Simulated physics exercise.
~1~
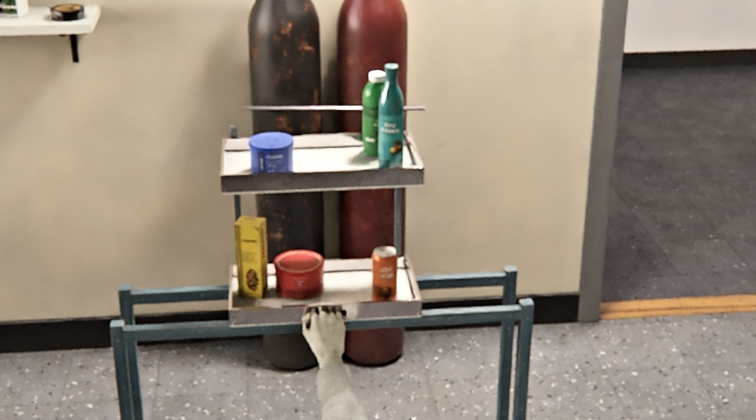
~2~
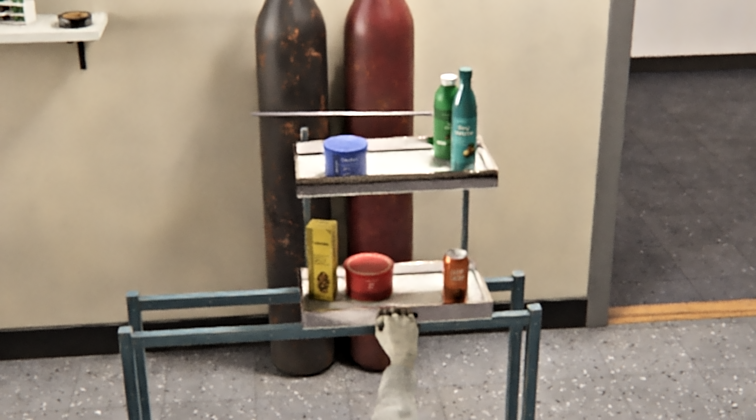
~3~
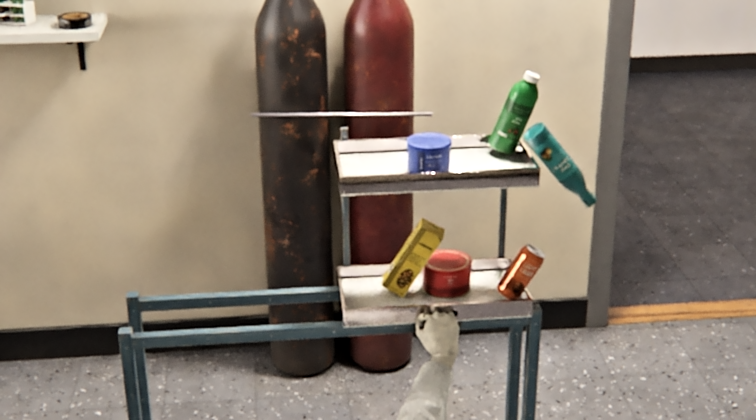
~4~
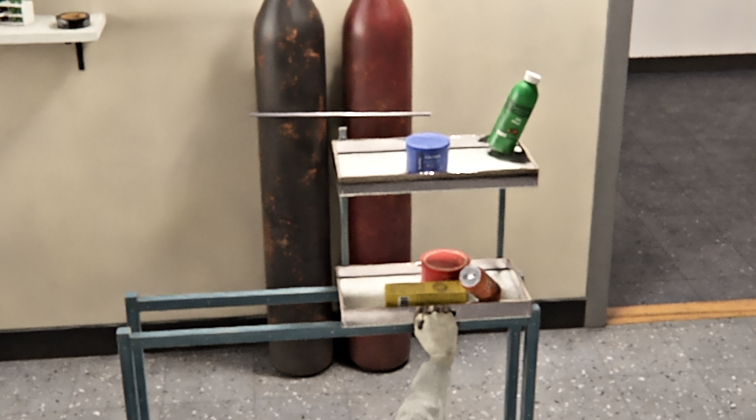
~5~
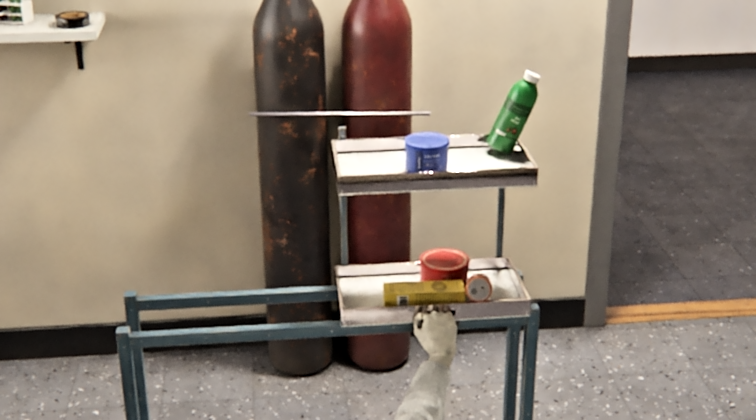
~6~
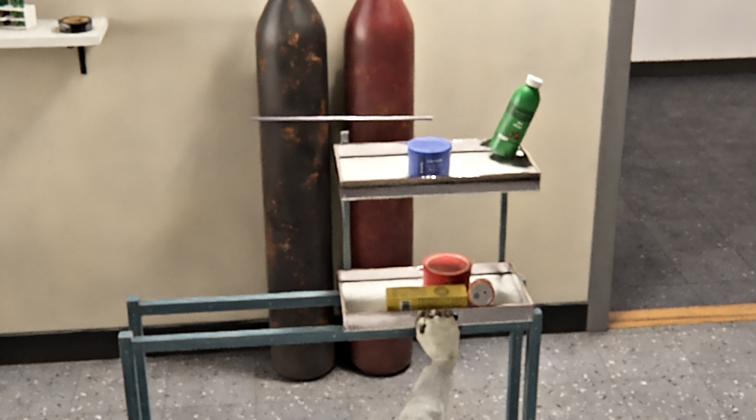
Hand sliding a two-tier shelf right until it stops, the turquoise bottle falling off, carton and orange can toppling, green bottle left leaning.
